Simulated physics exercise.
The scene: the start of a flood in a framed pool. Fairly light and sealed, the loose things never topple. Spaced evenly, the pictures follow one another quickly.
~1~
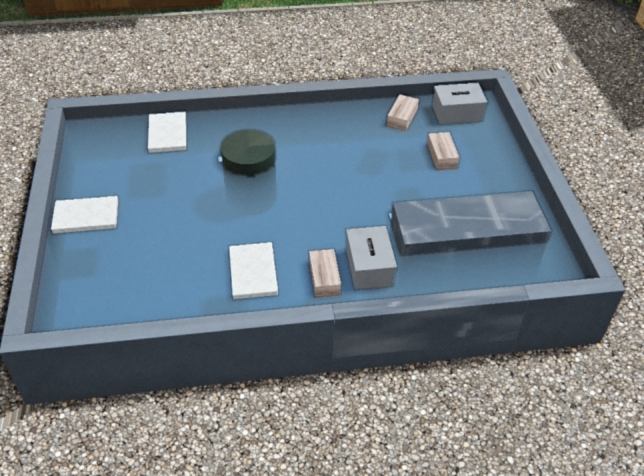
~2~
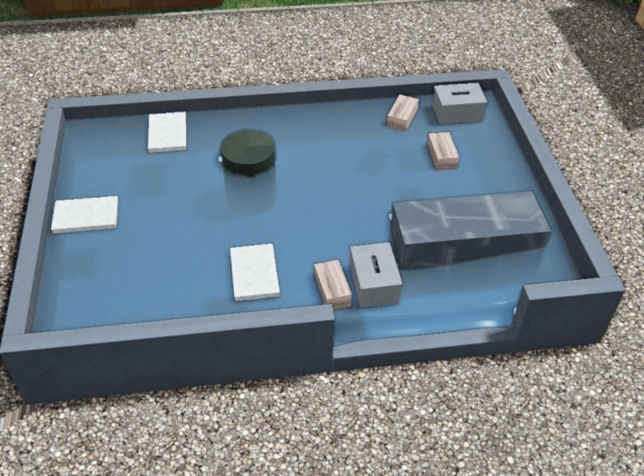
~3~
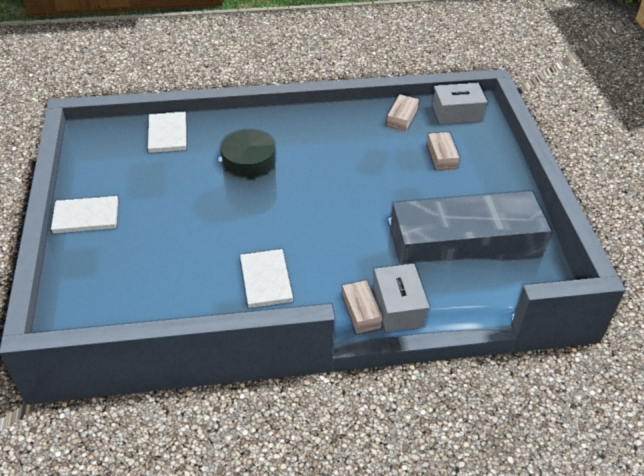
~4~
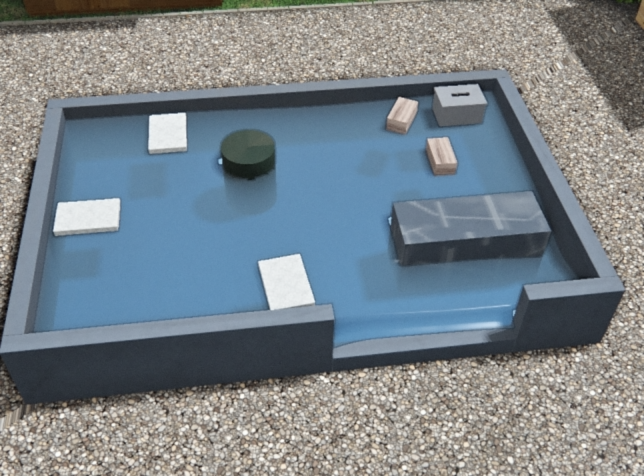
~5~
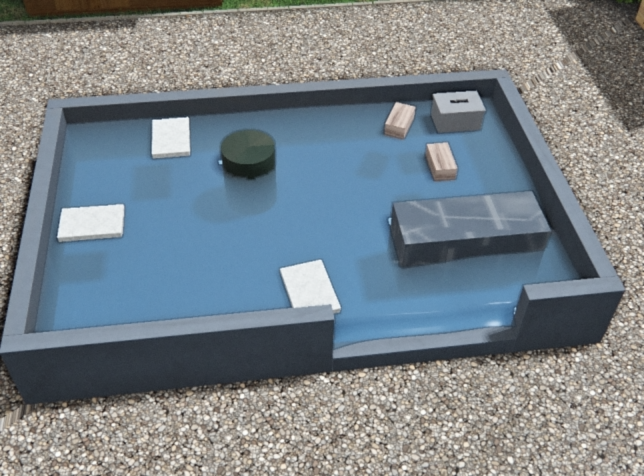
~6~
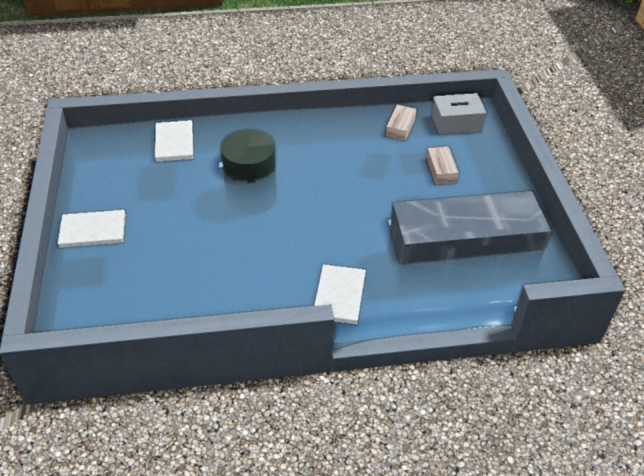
In a dark-framed pool on gravel, a section of the near wall opens, and a grey block and a wooden block drift right and leave view at the gap, followed by a white slab sliding rightward and turning beside it.
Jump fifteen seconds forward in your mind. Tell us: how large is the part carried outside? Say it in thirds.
The portion is in the middle third.
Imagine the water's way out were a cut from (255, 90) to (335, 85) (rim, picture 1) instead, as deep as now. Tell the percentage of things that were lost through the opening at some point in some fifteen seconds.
Roughly 40 %.
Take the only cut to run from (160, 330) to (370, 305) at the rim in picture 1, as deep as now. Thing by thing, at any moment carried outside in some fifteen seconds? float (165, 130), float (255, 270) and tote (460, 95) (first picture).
Retained, lost, retained.
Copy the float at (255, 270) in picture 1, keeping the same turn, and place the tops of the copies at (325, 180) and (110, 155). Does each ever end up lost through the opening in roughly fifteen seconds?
Well, the first one leaves, but the second one never leaves.
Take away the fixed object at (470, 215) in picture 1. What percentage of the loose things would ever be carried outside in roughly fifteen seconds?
Roughly 50 per cent.
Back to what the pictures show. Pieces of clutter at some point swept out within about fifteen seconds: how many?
The count is 3.
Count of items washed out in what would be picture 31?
The count is 3.
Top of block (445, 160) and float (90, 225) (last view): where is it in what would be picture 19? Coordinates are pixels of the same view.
Estimate: (457, 189), then (118, 253).
A moment on, 3 of 8 are out; 5 afloat.
Next, 3 of 8 are out; 5 afloat.
Later, 3 of 8 are out; 5 afloat.
In the end, 3 of 8 are out; 5 afloat.
